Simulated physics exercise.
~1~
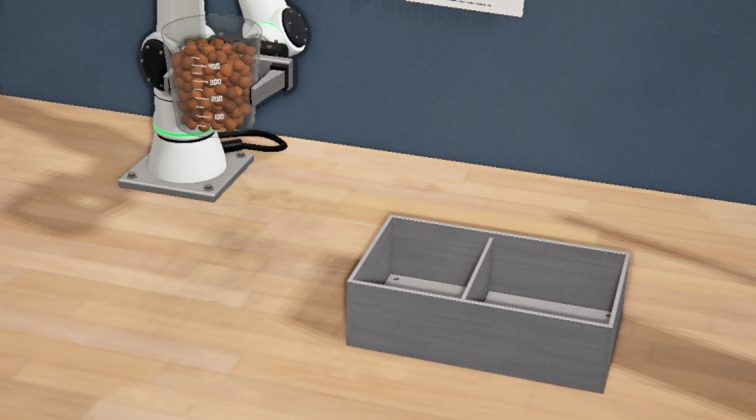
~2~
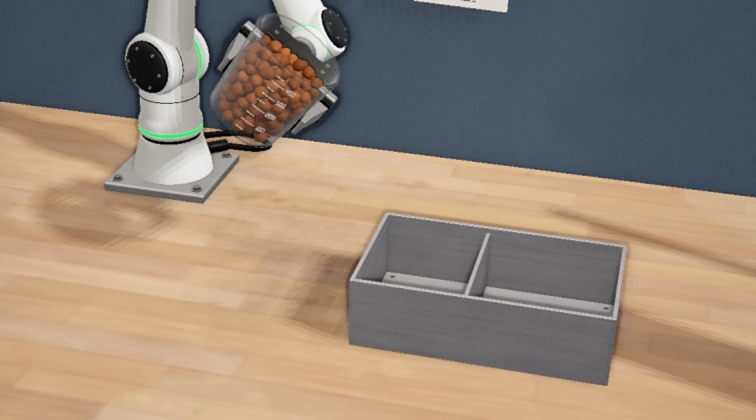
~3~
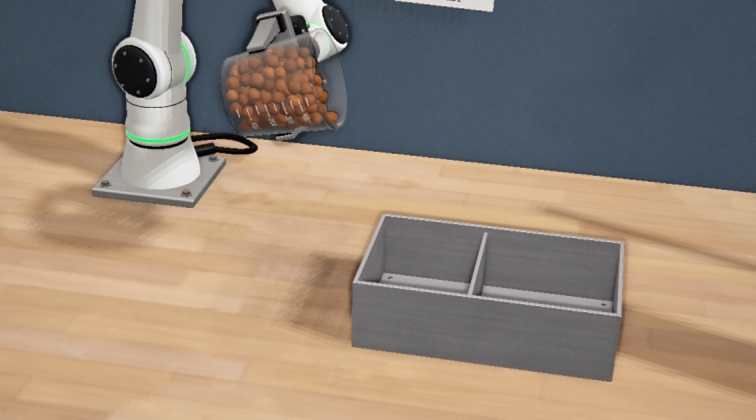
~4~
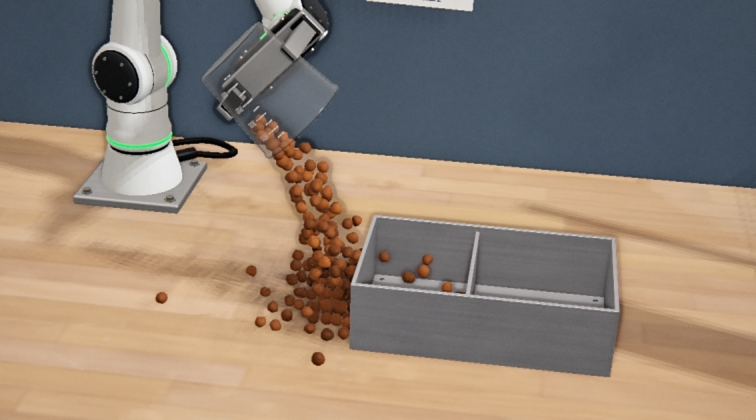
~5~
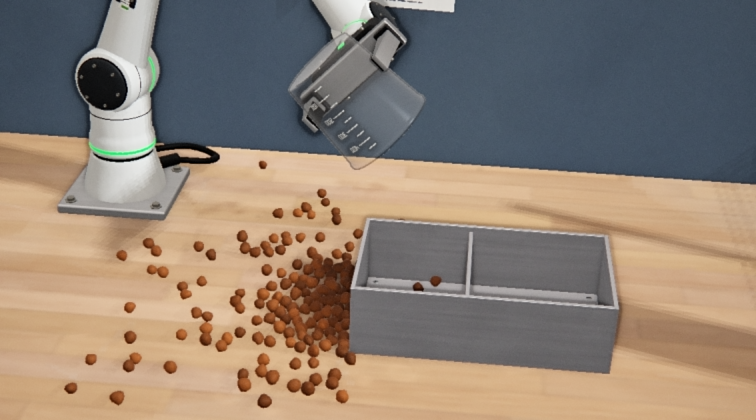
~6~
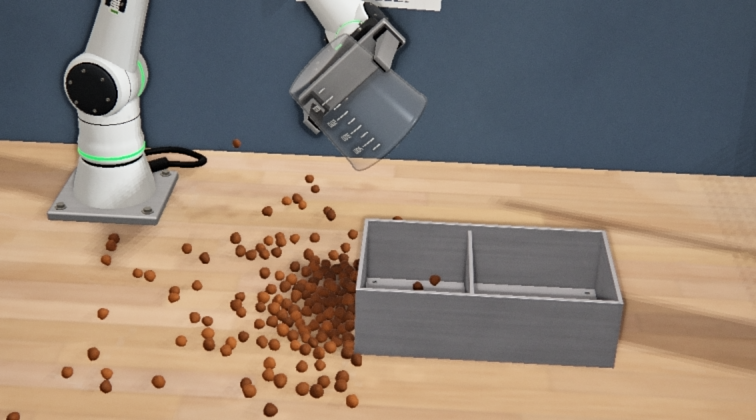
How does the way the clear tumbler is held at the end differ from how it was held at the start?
At the start the robot arm holds the tumbler upright, but by the end it is turned upside down.
